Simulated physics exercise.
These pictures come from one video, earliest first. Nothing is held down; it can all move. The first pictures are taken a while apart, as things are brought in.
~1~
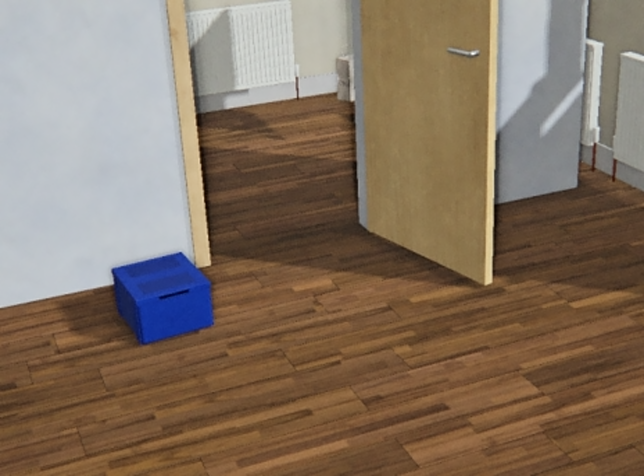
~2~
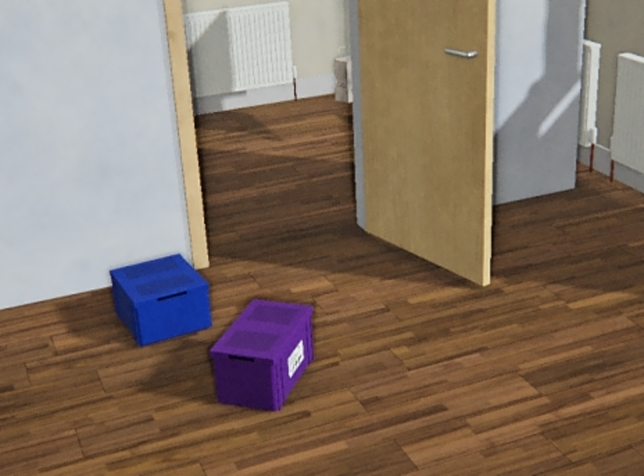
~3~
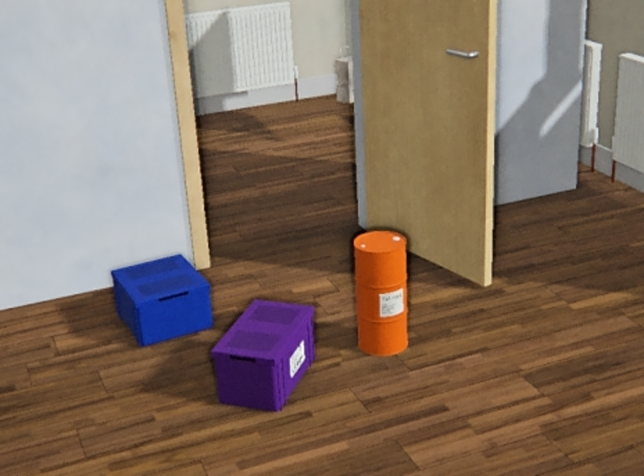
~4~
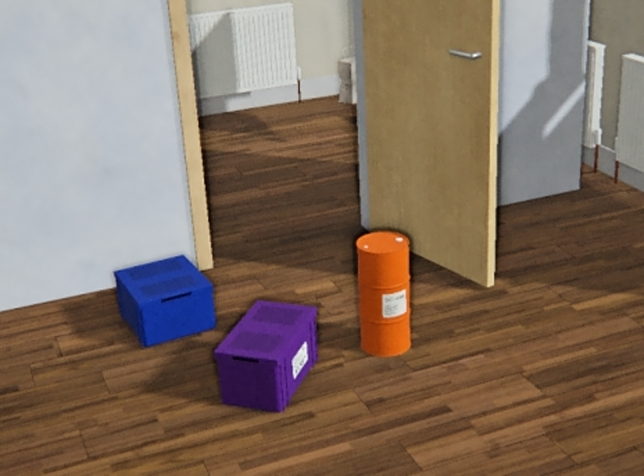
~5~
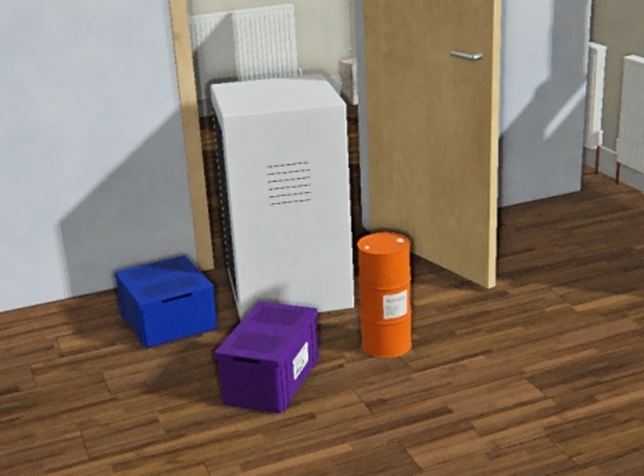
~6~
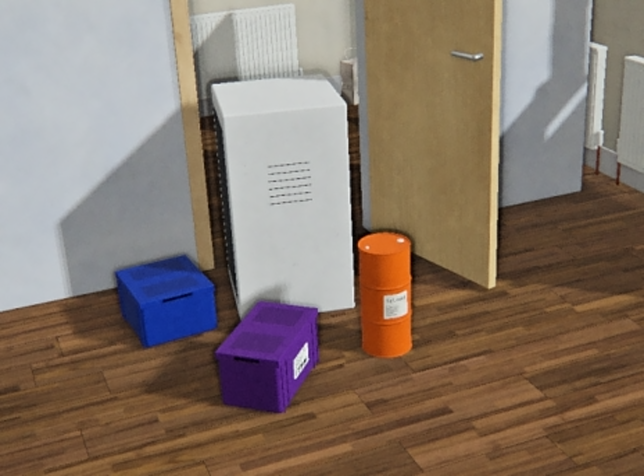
The video shows a blue tote on a wooden floor beside a wide-open door that stays still, then a purple tote, an orange canister and a large white appliance appearing in turn near the doorway.
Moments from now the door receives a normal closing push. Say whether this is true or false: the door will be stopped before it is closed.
True, it is stopped before closing.
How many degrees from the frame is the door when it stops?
Open angle: About 60°.
Then, 0.30 s on from there, open by 98°.
Then, 0.50 s on from there, open by 85°.
Then, 0.70 s on from there, open by 69°.
Then, 0.80 s on from there, open by 61°.
In the end, open by 60°; all 4 unmoved. At the end, from the last picture's camera, white appliance near (282, 196).
